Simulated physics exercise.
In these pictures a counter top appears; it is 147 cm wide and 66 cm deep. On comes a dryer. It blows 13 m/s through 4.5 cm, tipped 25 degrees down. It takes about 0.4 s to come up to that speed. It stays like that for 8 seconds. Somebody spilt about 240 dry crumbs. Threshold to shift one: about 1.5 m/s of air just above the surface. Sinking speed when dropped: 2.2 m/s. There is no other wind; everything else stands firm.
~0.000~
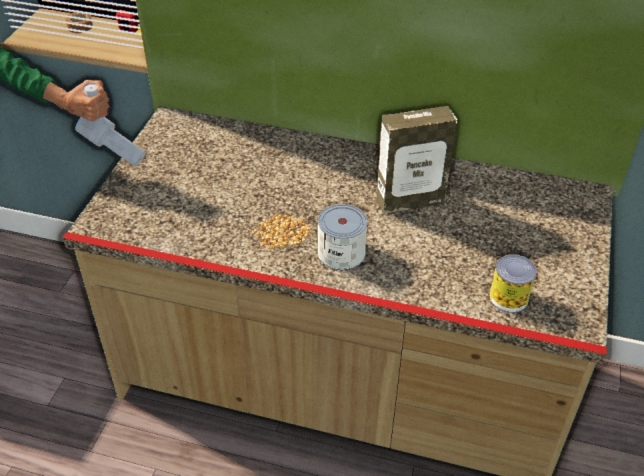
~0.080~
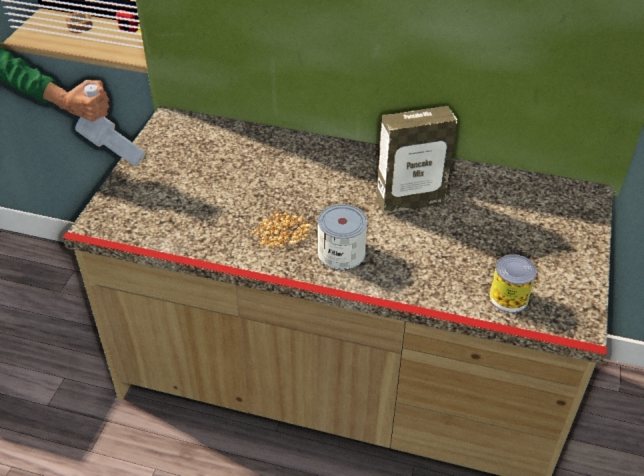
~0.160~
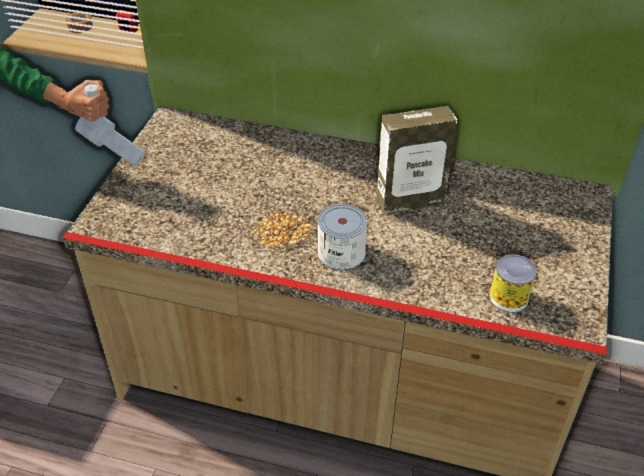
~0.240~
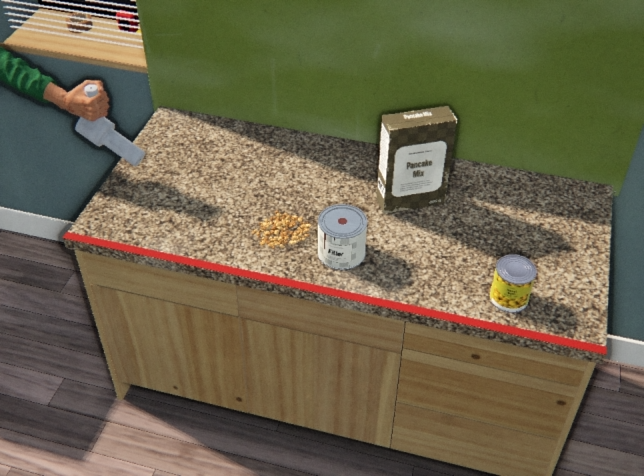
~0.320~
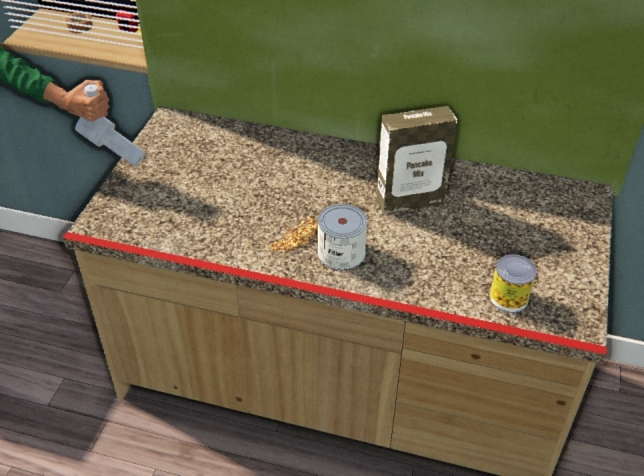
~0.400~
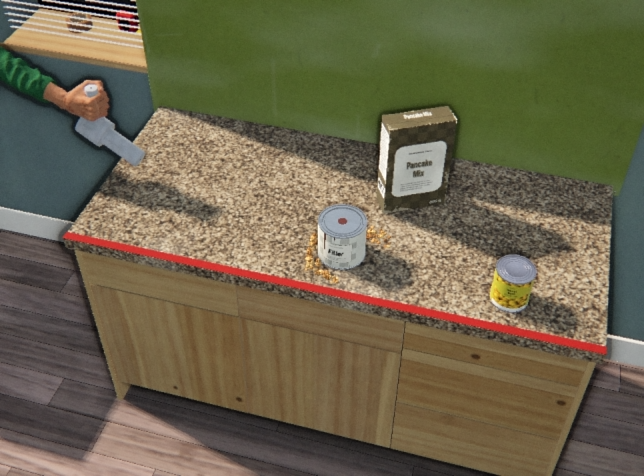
At first, a green-sleeved hand holds a pale device over the left end of a speckled counter, and a patch of golden crumbs lies still beside a white tin. Then the crumbs shift right towards the tin and scatter around it, while the hand, both tins and the carton stay put.
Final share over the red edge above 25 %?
Yes, my prediction: The spill over that edge overshoots a quarter.
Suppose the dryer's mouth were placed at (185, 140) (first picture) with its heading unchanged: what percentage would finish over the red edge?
In that case some 80 per cent.
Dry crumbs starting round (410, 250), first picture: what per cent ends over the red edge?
It would be near 0 %.
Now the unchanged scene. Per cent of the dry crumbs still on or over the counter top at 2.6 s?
Estimated share: Some 10 %.
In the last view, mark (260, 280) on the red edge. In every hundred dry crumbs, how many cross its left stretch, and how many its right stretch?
0 % left and 50 % right.
After 1.6 s, 16 % are on the move or not yet settled, 53 % are over the red edge; the middle of those still in play is near (501, 282).
After 2.6 s, 8 % are on the move or not yet settled, 53 % are over the red edge.
After 4.4 s, 6 % are on the move or not yet settled, 53 % are over the red edge.
After 8.0 s, at the end, 53 % are over the red edge.
